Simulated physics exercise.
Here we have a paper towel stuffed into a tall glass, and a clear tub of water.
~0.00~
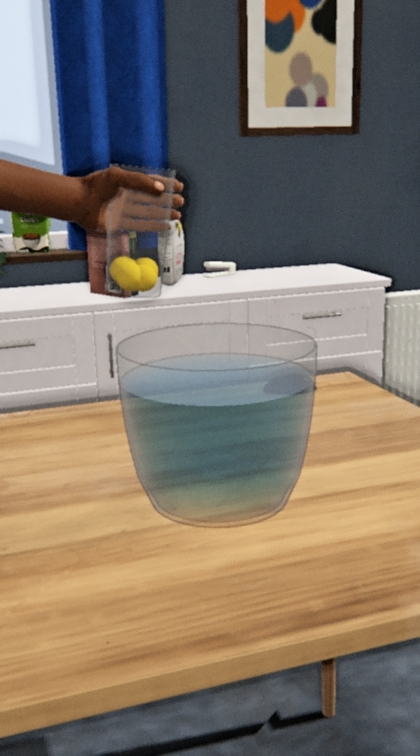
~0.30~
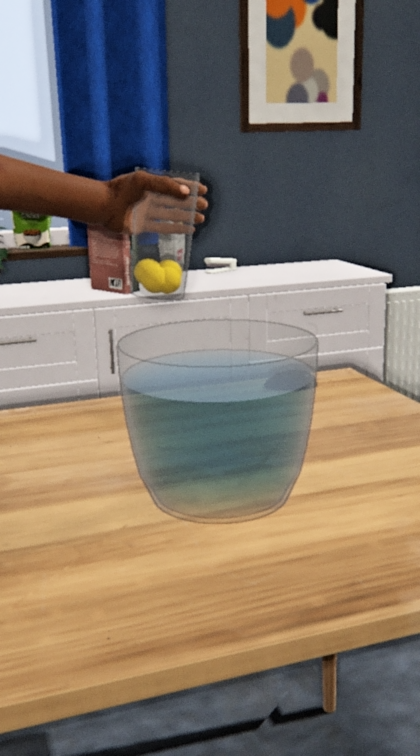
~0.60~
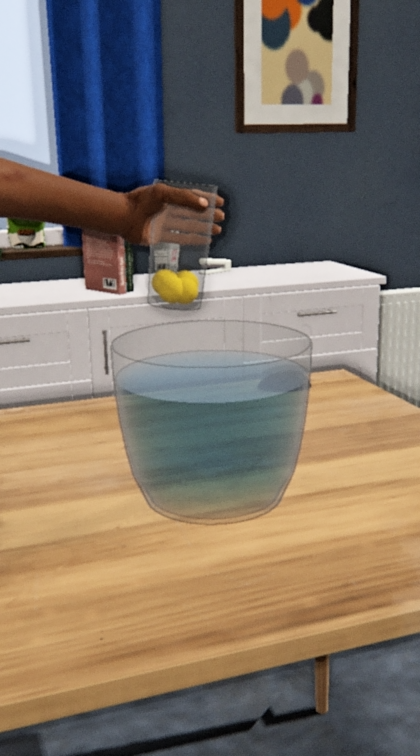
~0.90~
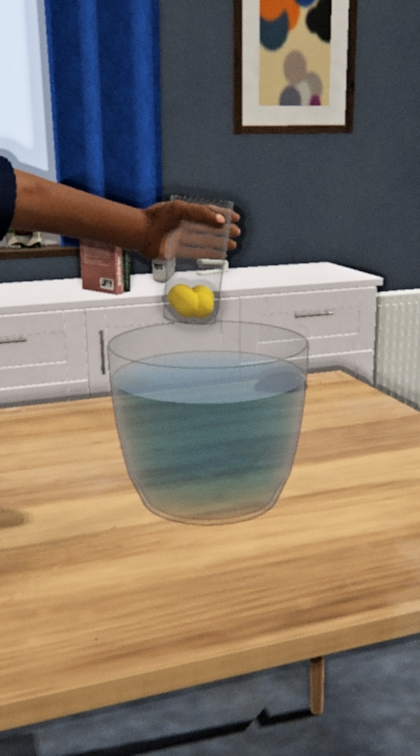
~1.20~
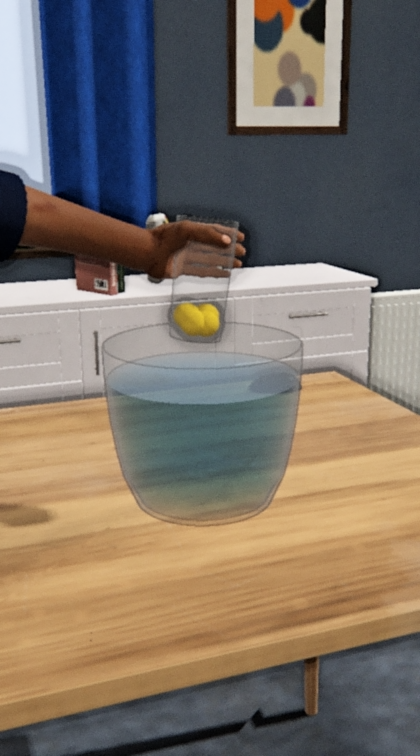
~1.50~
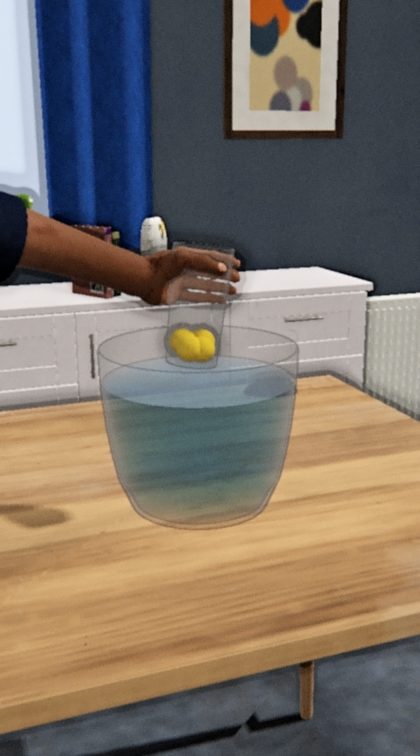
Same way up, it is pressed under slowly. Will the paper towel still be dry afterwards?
No, it gets wet.
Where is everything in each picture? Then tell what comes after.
In the first frame, tall glass (138, 228) mouth up; above the clear tub.
In the second frame, tall glass (163, 231) mouth up; paper towel (158, 280); coming down.
In the third frame, tall glass (180, 242) mouth up; lower.
In the fourth frame, tall glass (196, 257) mouth up; paper towel (191, 304); lower still.
In the fifth frame, tall glass (202, 277) mouth up; close to the surface.
In the sixth frame, tall glass (198, 303) mouth up; paper towel (192, 348); just over the surface.
Around 2.0 s, the tall glass enters the water.
Around 2.6 s, water pours in as the air escapes.
Around 4.0 s, the tall glass is under, flooded, and the paper towel is wet.
